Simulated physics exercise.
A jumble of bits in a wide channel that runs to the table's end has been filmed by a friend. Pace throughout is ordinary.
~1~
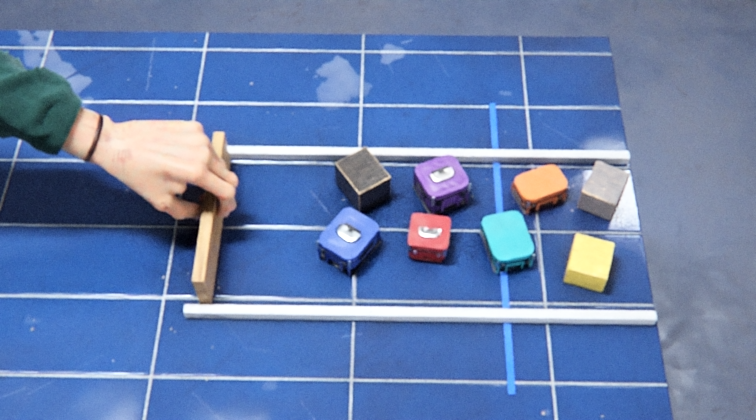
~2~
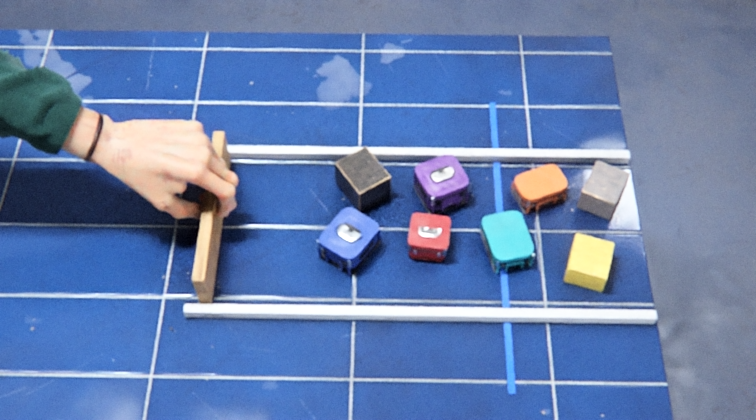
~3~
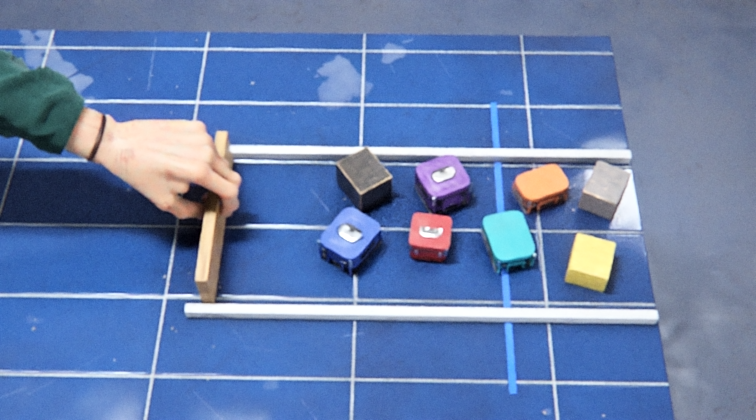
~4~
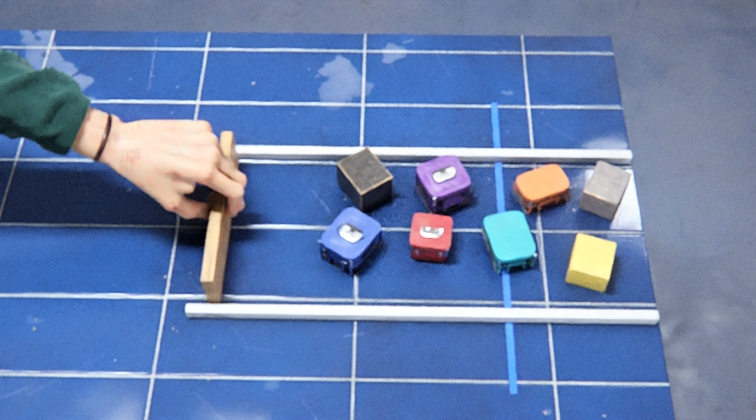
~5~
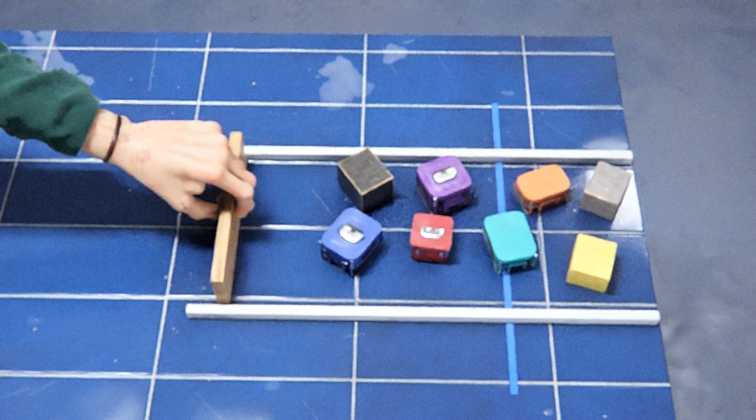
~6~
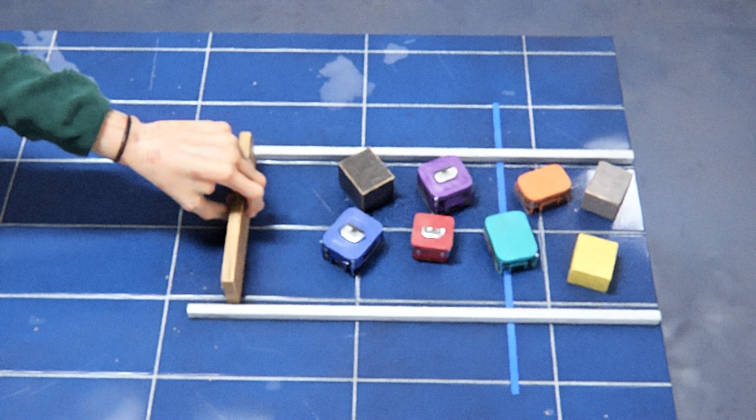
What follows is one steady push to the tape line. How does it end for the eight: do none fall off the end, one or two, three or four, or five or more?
I predict that one of them or two will leave the table.
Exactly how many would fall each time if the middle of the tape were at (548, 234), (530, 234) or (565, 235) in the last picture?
The counts: 4, 2 and 4.
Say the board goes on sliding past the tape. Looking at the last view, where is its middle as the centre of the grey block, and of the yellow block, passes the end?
For the grey block, about (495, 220); for the yellow block, about (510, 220).
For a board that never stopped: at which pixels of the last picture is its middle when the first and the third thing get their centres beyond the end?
I'd say close to (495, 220), and after that close to (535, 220).
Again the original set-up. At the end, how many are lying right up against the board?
Result: 2 in all.
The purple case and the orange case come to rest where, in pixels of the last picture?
First: About (564, 193); second: About (609, 197).
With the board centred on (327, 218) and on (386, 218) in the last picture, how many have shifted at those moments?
Moved so far: 1, then 4.
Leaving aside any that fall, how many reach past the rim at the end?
Tally: 1.
A little later, none off yet; grey block at rest near (607, 191); yellow block at rest near (593, 263); orange case at rest near (543, 189).
When it is over, the number that fall off is one or two; down, grey block.
